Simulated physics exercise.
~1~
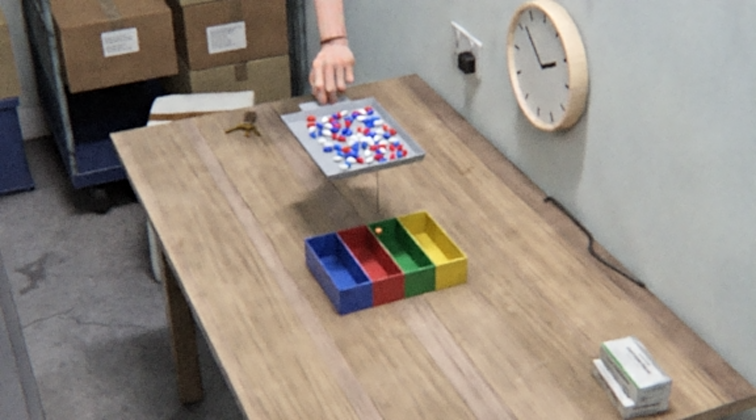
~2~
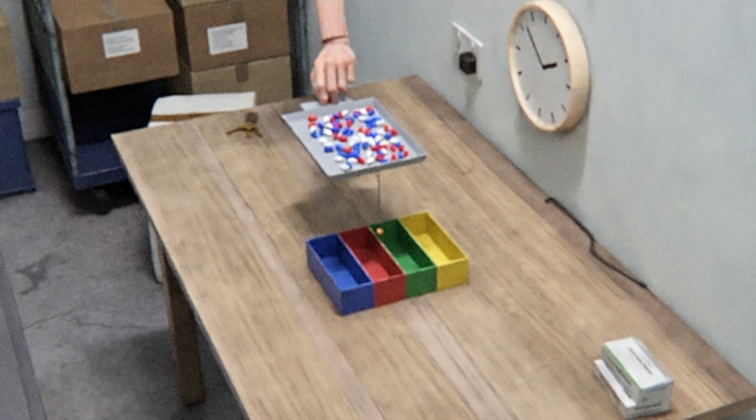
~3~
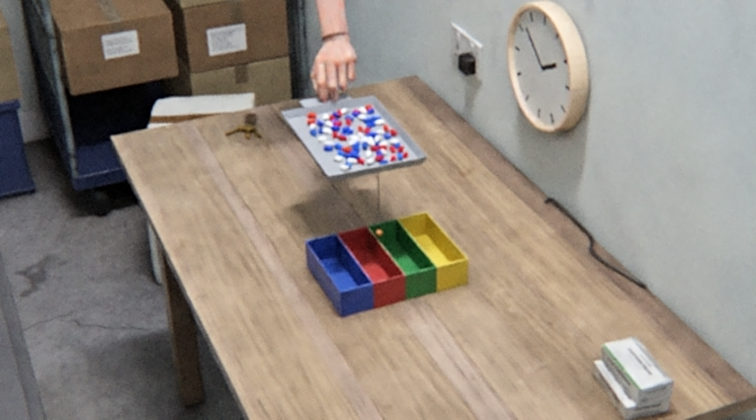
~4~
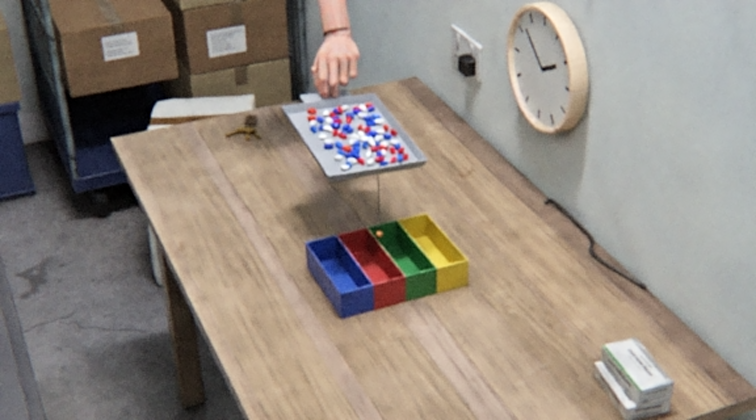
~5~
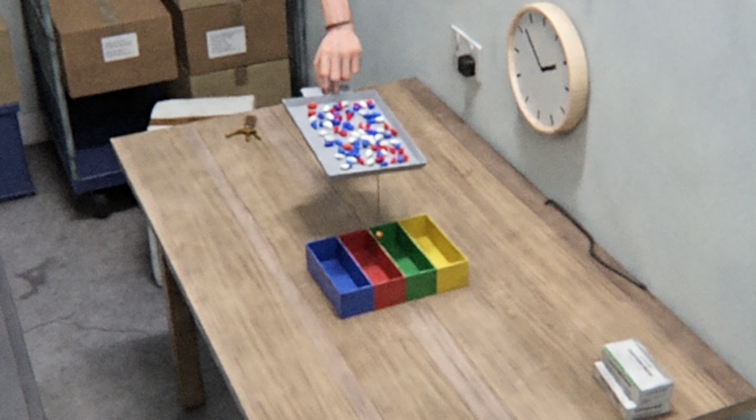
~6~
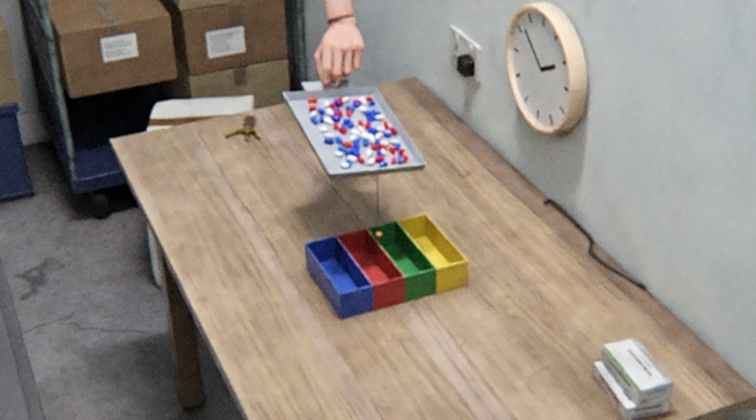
We see a hand holding a rimmed tray of small red, white and blue pieces above a box with blue, red, green and yellow cells; the tray tilts slightly, its front right corner lowest, while the box stays still.
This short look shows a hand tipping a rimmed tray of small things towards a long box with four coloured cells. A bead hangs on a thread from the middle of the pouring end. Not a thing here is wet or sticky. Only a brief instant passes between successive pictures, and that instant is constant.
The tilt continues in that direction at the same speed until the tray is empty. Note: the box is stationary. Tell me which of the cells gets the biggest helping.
The biggest helping lands in the yellow cell.
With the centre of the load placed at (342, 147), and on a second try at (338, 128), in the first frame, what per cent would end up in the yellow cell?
70 and 70 per cent.
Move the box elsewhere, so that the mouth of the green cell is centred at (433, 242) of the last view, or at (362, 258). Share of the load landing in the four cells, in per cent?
In turn about 100 and about 10 percent.
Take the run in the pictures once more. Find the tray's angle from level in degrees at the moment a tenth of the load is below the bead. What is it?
A tilt of roughly 85°.
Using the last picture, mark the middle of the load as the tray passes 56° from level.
The load is centred about (394, 141).
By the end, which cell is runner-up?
That green cell.
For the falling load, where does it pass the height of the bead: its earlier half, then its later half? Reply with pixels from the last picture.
About (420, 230), and after that about (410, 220).
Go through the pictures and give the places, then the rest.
The first picture shows corners of the pouring end at (329, 173) and (423, 152), level; middle of the load at (360, 136), jelly beans; bead on its thread at (379, 231); blue cell at (356, 296); red cell at (388, 288); green cell at (420, 279); yellow cell at (451, 271).
The second picture shows corners of the pouring end at (330, 174) and (424, 153), level; middle of the load at (361, 136).
The third picture shows corners of the pouring end at (330, 174) and (424, 155), tipped barely, lowest at the right corner; middle of the load at (360, 136).
The fourth picture shows corners of the pouring end at (331, 174) and (424, 159), tipped a little, lowest at the right corner; middle of the load at (361, 135).
The fifth picture shows corners of the pouring end at (331, 173) and (424, 161), tipped a little, lowest at the right corner; middle of the load at (361, 133).
The sixth picture shows corners of the pouring end at (331, 172) and (424, 162), tipped a little, lowest at the right corner; middle of the load at (361, 130); blue cell at (357, 300); red cell at (389, 291); green cell at (421, 283); yellow cell at (452, 274).
Soon, tray tipped steeply; all on the tray.
A while on, tray tipped right over; about a third on the tray; about a quarter in the yellow cell; a stray few in the green cell; a stray few in the red cell; about a quarter falling or outside the box.
Towards the end, tray tipped past a quarter turn; most in the yellow cell; a small part in the green cell; a stray few in the red cell; a small part falling or outside the box.
Finally, tray tipped past a quarter turn; most in the yellow cell; a small part in the green cell; a stray few in the red cell; none in the blue cell; a small part outside the box.
